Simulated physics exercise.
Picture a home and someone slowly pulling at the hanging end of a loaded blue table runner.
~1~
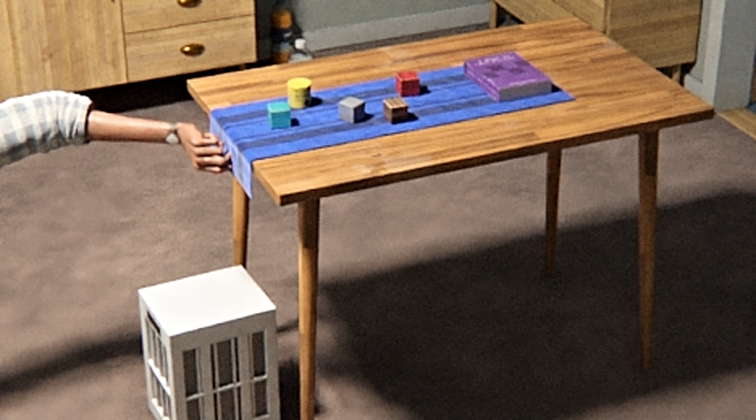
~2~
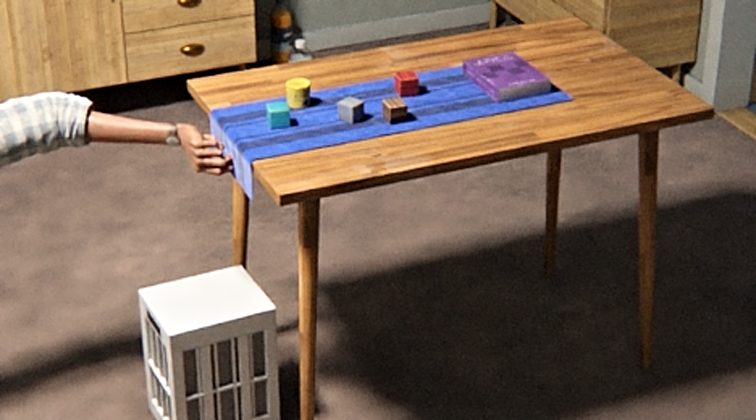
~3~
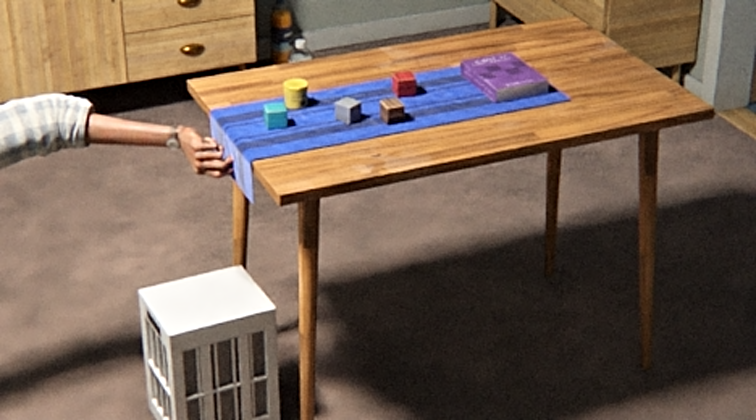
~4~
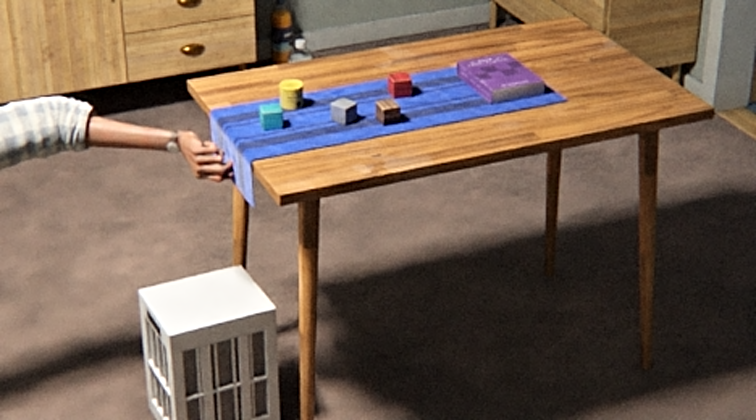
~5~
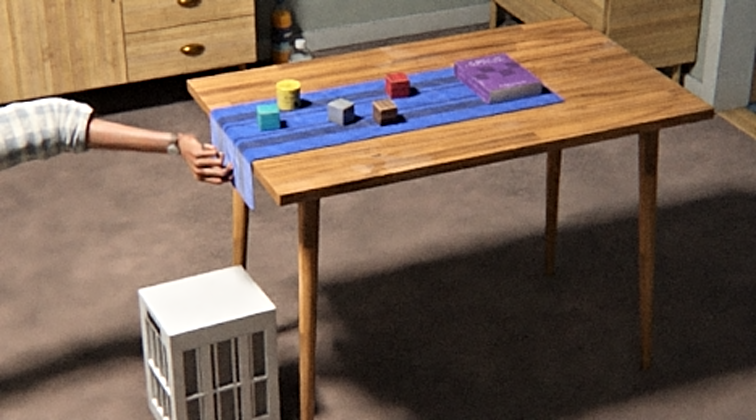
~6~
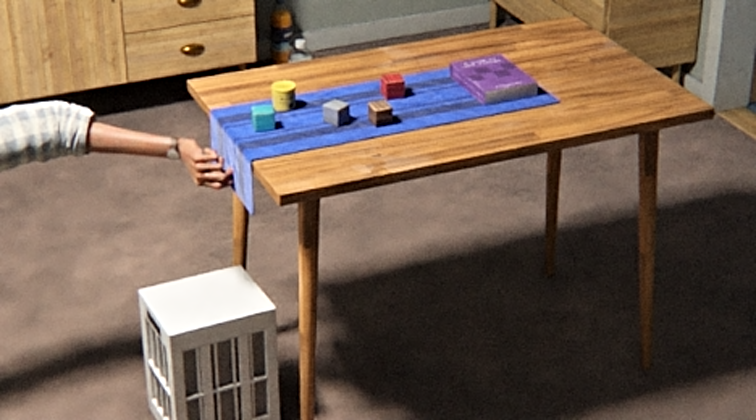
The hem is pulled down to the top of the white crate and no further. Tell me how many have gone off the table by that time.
Watching it, the fallen ones add up to three, no more.
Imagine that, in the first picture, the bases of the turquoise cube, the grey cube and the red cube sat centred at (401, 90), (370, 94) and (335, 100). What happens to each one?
As for the turquoise cube, it holds its spot; the grey cube, it holds its spot; the red cube, it leaves the top.
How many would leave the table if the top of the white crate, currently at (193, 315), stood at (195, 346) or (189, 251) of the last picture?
First case 4, second 1.
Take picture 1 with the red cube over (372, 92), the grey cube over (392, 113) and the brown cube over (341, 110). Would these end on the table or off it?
The red cube would stay in place, the grey cube would stay in place, the brown cube would end up off.
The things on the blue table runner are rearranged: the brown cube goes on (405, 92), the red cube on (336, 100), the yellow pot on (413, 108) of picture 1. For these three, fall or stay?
Result - brown cube retained; red cube lost; yellow pot retained.
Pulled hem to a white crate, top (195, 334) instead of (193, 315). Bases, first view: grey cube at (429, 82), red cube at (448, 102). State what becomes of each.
Result: Grey cube still there, red cube still there.
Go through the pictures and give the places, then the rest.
The first picture shows hem (252, 200); turquoise cube (279, 107); yellow pot (299, 83); grey cube (352, 101); brown cube (396, 102); red cube (407, 75); top of the crate (193, 315).
The second picture shows hem (252, 202); turquoise cube (278, 107).
The third picture shows hem (254, 204); yellow pot (296, 83).
The fourth picture shows hem (255, 208); grey cube (344, 103); top of the crate (193, 315).
The fifth picture shows hem (254, 211); brown cube (385, 104).
The sixth picture shows hem (253, 216); turquoise cube (263, 109); yellow pot (284, 86); grey cube (336, 104); brown cube (380, 105); red cube (393, 78).
Soon after, hem near (233, 251); turquoise cube gone.
Then, hem on the crate; turquoise cube, yellow pot and grey cube gone.
At rest, hem on the crate; turquoise cube, yellow pot and grey cube gone. It carries off three.
